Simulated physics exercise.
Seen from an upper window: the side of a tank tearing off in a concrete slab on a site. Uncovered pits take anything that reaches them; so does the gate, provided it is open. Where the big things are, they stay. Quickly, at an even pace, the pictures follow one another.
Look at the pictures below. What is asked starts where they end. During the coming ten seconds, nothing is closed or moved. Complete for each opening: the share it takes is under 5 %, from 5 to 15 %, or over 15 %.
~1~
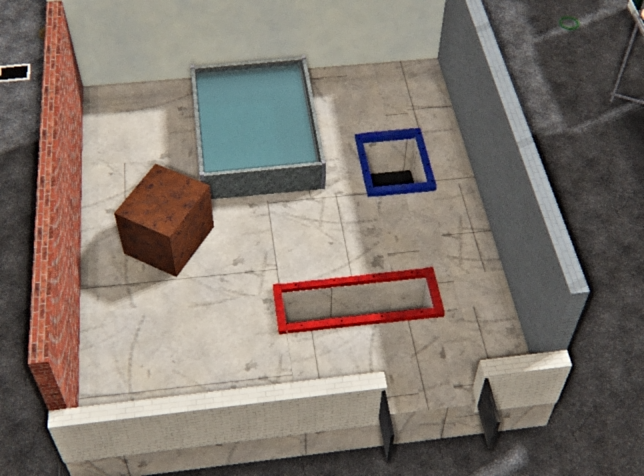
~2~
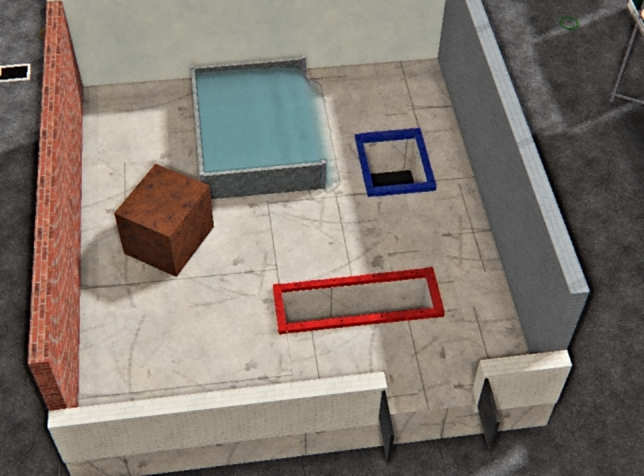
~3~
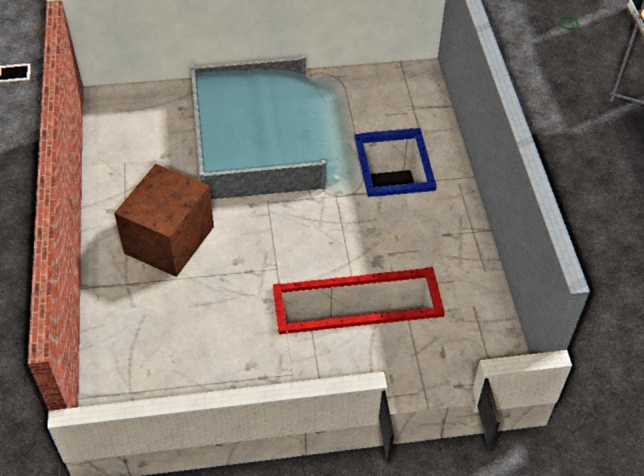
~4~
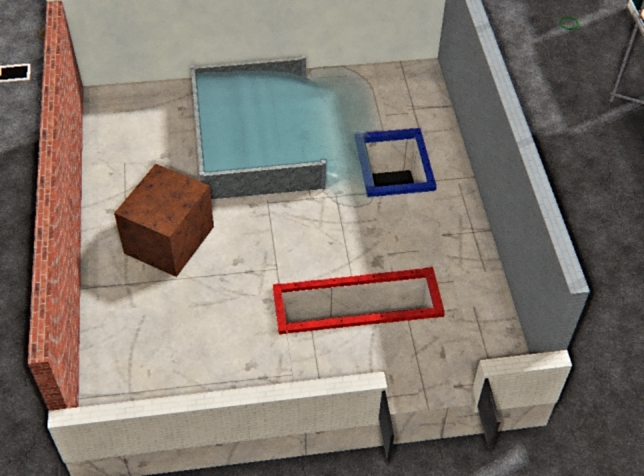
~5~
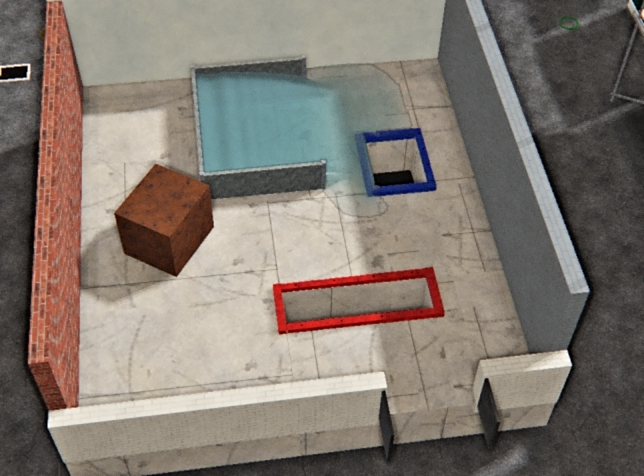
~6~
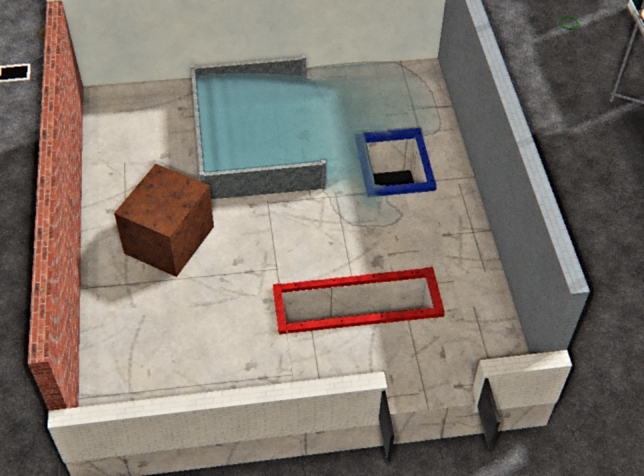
The share the gate takes is from 5 to 15 %; the share the red pit takes is under 5 %; the share the blue pit takes is over 15 %.
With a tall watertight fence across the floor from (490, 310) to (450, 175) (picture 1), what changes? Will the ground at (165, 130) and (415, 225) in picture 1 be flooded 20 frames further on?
Going in order, I'd say kept out of it and drenched.
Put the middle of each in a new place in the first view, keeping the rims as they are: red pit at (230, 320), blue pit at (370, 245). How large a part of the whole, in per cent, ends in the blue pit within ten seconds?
Blue: 2 %.
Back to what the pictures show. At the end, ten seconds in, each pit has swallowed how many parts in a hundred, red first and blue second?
Estimated: 0 per cent and 22 per cent respectively.
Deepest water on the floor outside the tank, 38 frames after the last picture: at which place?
I would point to (529, 359).
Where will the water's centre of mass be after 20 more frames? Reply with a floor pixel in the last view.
I would point to (368, 145).
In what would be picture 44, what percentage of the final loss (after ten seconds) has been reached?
Approximately 85 in a hundred, I think.
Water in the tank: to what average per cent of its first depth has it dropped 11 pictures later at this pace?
Roughly 32 percent.
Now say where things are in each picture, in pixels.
The first frame shows the tank at (256, 117) is whole and still.
In the second frame, water pours out at (311, 125) and has run to (331, 187).
In the third frame, water pours out at (311, 127) and has run to (347, 191).
In the fourth frame, water pours out at (311, 127) and has run to (331, 67).
In the fifth frame, the front is at (361, 65), out from the gap at (311, 128).
In the sixth frame, water pours out at (311, 128) and has run to (411, 77).
A moment on, water covers 20 % of the floor; the gate 0 %, the red pit 0 %, the blue pit 8 %.
Next, water covers 30 % of the floor; the gate 0 %, the red pit 0 %, the blue pit 14 %.
Then, water covers 35 % of the floor; the gate 0 %, the red pit 0 %, the blue pit 18 %.
Later, water covers 60 % of the floor; the gate 3 %, the red pit 0 %, the blue pit 21 %.
In the end, water covers 85 % of the floor; the gate 7 %, the red pit 0 %, the blue pit 21 %.
